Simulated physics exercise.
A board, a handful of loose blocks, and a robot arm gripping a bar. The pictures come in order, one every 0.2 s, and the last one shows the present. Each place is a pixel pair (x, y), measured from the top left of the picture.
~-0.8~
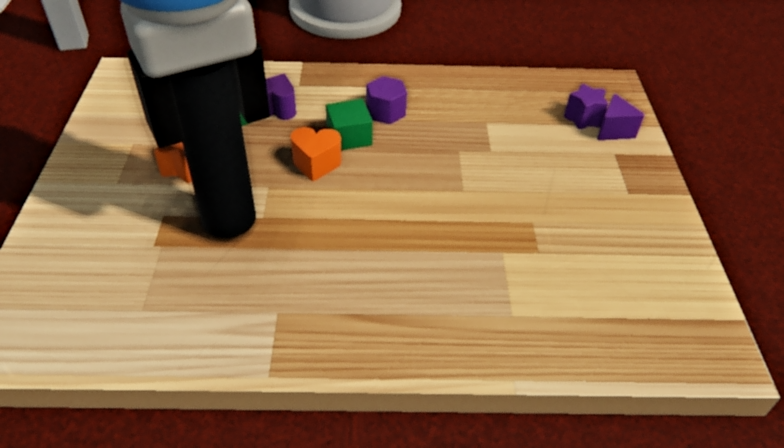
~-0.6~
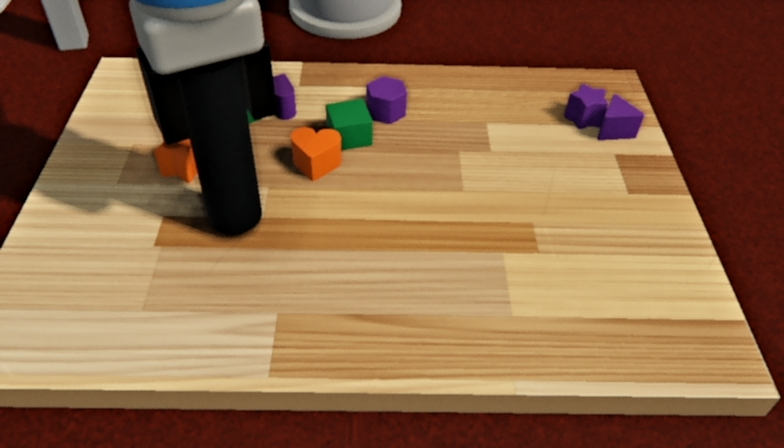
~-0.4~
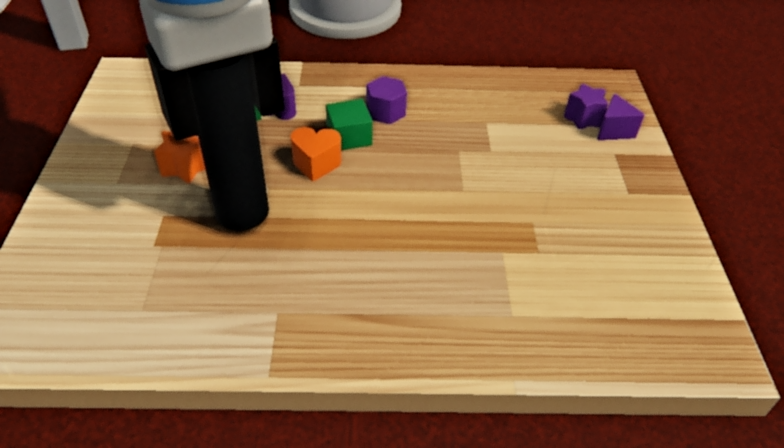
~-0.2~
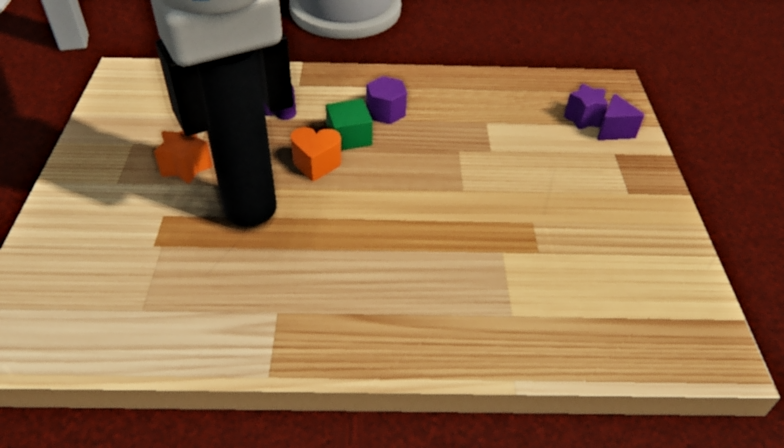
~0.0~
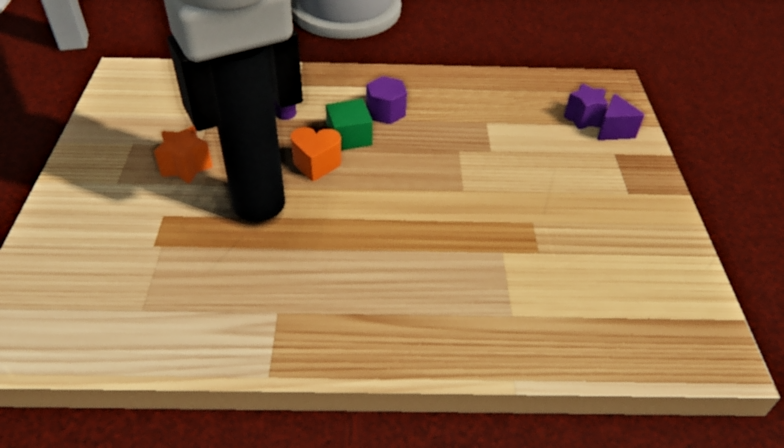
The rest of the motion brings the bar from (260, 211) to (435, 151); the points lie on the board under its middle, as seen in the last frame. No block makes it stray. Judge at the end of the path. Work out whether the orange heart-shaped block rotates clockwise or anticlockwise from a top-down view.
It spins against the clock.
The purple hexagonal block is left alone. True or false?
Verdict: True.
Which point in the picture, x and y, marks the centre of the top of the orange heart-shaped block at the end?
By then it is at (333, 130).
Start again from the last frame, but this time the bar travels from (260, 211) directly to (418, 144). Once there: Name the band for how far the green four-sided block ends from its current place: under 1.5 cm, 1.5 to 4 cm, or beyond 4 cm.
Distance: Between 1.5 and 4 cm.
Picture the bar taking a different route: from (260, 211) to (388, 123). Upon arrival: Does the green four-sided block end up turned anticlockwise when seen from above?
Answer: No.
The first path, step by step. One third of the way, bar (323, 182); orange heart-shaped block (321, 134), turned 35° anticlockwise; green four-sided block (350, 108), turned 15° clockwise.
Two thirds of the way, bar (382, 162); orange heart-shaped block (333, 130), turned 85° anticlockwise; green four-sided block (347, 105), turned 35° clockwise.
At the end, bar (436, 144); orange heart-shaped block (333, 130), turned 85° anticlockwise; green four-sided block (347, 105), turned 35° clockwise; purple hexagonal block still.
